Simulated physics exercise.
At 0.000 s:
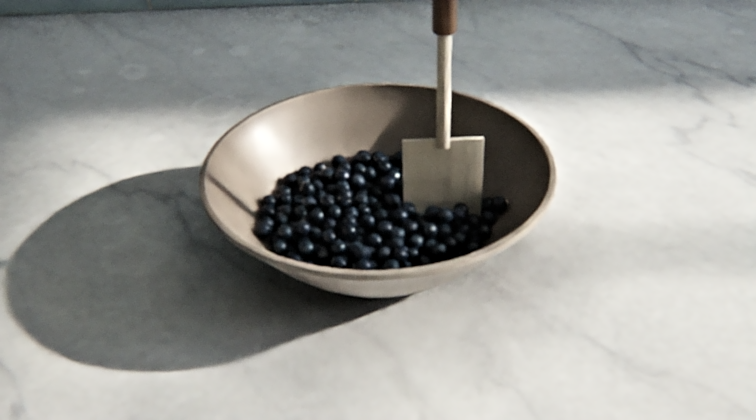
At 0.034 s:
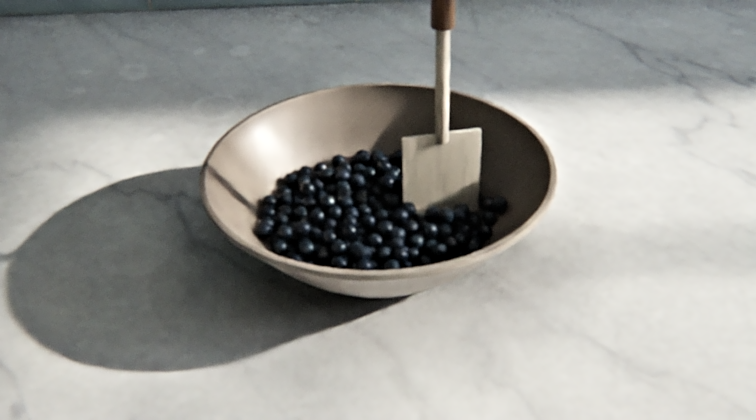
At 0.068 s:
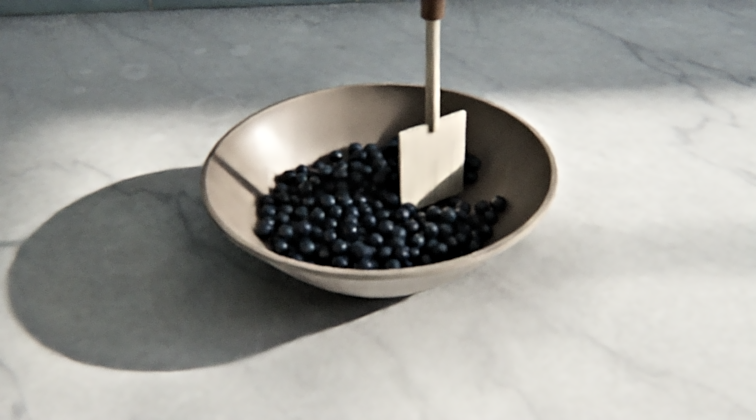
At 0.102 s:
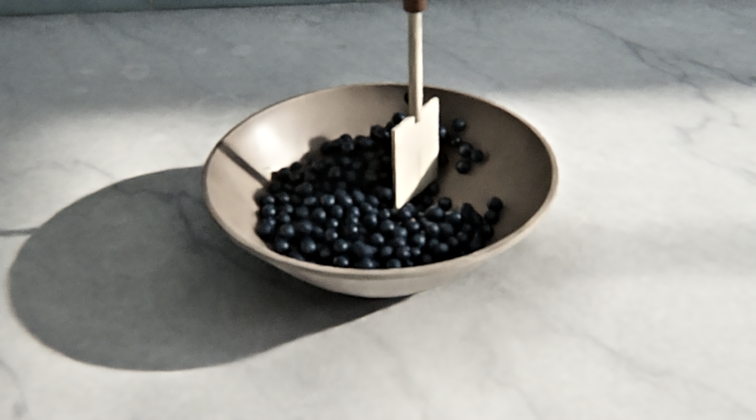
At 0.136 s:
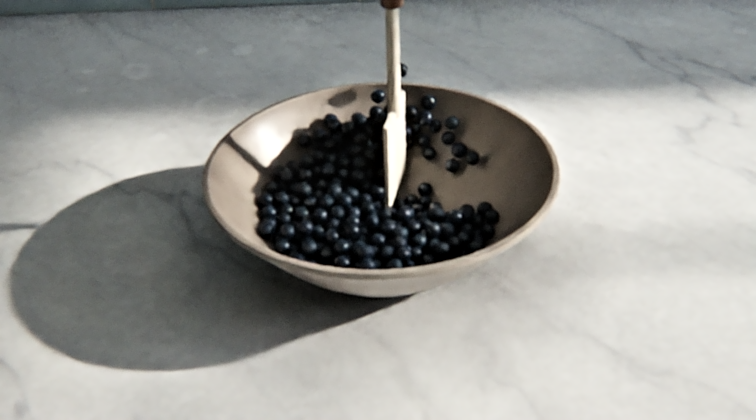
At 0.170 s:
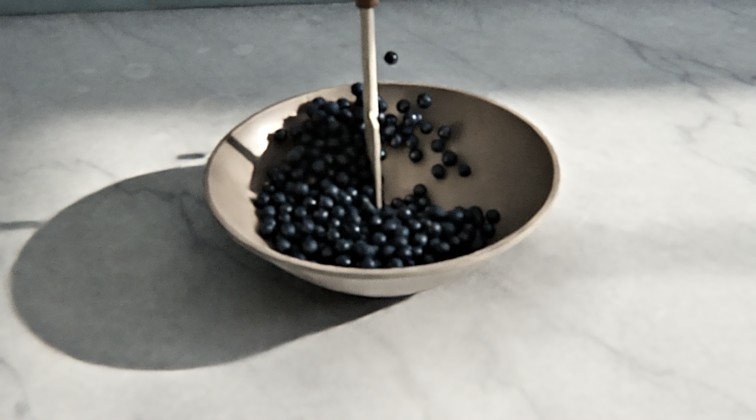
A pale, grey-veined marble surface in slanting light is seen from above at an angle by a still camera. A wide beige bowl holds glossy dark blue beads, with a flat, pale spatula upright at its right, its handle brown above. The spatula sweeps leftward along the back, turning edge-on and pushing beads up the far side, scattering some behind it, one into the air.
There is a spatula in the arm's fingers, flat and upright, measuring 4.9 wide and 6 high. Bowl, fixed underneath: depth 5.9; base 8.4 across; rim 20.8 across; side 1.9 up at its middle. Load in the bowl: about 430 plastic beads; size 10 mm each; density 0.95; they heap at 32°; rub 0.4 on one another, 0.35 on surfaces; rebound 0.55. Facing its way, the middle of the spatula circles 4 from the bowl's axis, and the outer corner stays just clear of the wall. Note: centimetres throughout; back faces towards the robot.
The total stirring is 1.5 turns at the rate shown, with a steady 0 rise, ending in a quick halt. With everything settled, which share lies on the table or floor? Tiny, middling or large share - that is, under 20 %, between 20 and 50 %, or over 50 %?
The share is tiny, under 20 %.
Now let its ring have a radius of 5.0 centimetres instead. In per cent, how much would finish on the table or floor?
In that case roughly 15 per cent.
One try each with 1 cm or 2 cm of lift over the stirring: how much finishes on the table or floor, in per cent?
Try one: Around 5 %; try two: Around 0 %.
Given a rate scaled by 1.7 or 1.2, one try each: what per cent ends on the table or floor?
I'd expect about 45 per cent, then about 15 per cent.
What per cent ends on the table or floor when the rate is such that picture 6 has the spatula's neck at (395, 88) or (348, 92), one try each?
Close to 0 and 15 in a hundred.
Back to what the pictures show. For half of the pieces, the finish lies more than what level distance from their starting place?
Roughly 8 cm.
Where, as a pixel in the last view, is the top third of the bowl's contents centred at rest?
(310, 225).
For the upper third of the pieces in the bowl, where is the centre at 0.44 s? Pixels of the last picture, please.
Roughly pixel (398, 249).
After 0.44 s, 269° round, highest piece 8 above the table; 420 in the bowl, 10 on the table or floor, 4 in flight or on the tool.
After 0.70 s, 81° round, highest piece 7 above the table; 406 in the bowl, 26 on the table or floor, 2 in flight or on the tool.
After 1.03 s, 180° round, highest piece 6 above the table; 404 in the bowl, 30 on the table or floor.
After 1.73 s, 180° round, highest piece 5 above the table; 404 in the bowl, 30 on the table or floor.
At rest, 404 in the bowl, 30 on the table or floor. That is 7 % on the table or floor.
